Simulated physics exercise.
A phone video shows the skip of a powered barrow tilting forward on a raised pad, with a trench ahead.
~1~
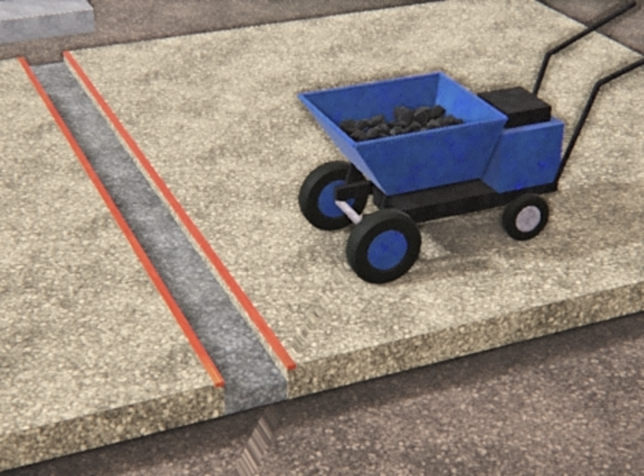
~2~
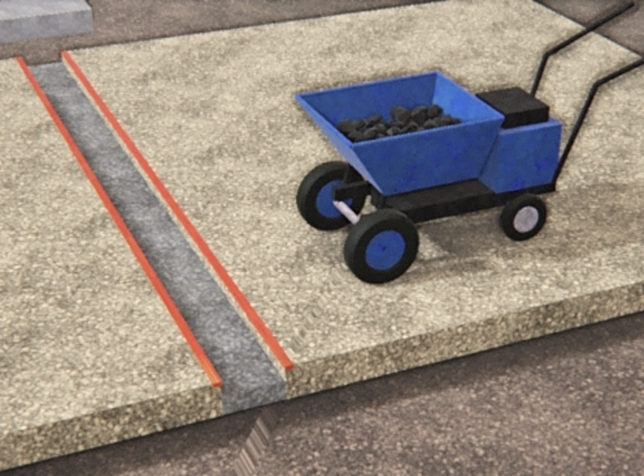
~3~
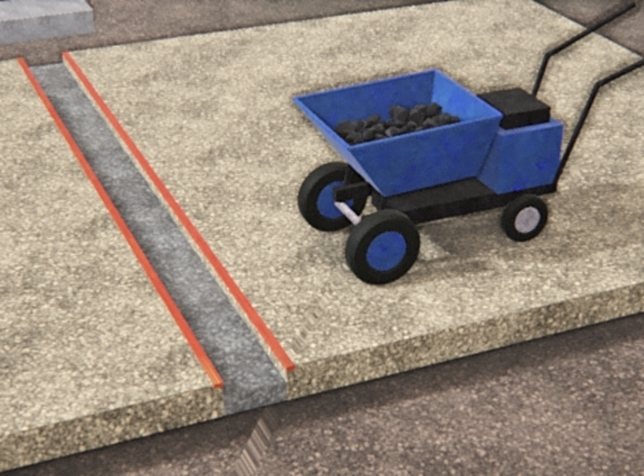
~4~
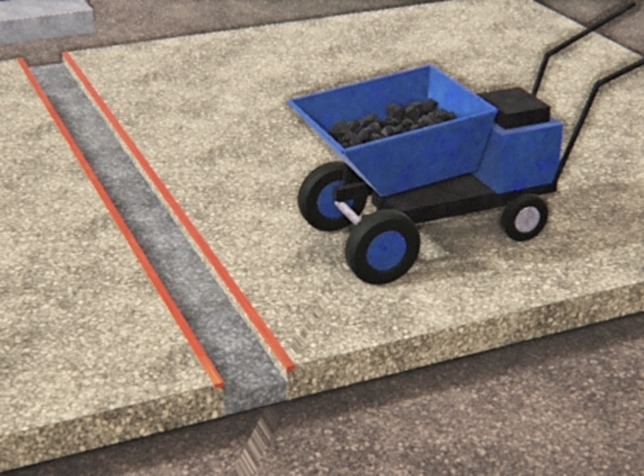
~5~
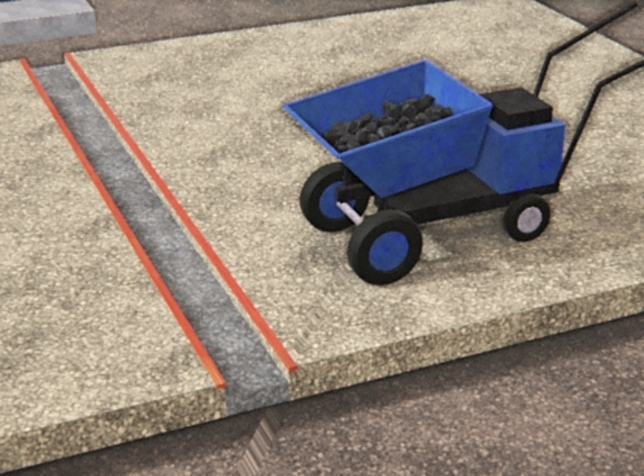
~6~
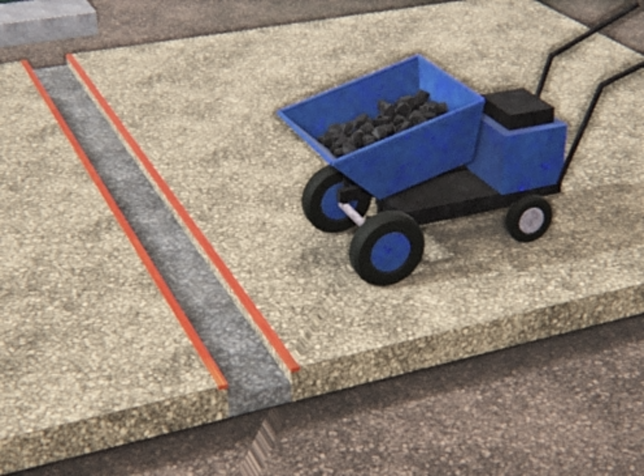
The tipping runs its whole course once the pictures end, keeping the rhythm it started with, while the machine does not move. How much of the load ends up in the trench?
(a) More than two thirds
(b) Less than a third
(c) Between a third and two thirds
The answer is c.
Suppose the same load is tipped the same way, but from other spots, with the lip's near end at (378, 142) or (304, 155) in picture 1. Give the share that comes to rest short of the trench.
That would be roughly 40 in a hundred and then roughly 0 in a hundred.
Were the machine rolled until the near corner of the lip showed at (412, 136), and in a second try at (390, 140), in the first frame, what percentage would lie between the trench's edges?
About 10 per cent for the first spot and about 30 per cent for the second.
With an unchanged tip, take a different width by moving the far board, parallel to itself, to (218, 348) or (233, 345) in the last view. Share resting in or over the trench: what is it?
Roughly 50 % and 40 %.
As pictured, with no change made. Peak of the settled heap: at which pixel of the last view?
Top estimate: About (236, 269).
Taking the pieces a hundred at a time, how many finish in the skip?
My estimate is about 20 per cent.
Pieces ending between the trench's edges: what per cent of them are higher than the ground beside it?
40 in a hundred.
Just after the last frame, skip tipped well over; every one in the skip.
A moment on, skip tipped steeply; almost all in the skip; just a few falling.
Further on, skip tipped right over; roughly half in the skip; about a tenth short of the trench; roughly half in or heaped over the trench; just a few beyond it.
When it is over, skip tipped right over; roughly a quarter in the skip; roughly a quarter short of the trench; roughly half in or heaped over the trench; just a few beyond it.
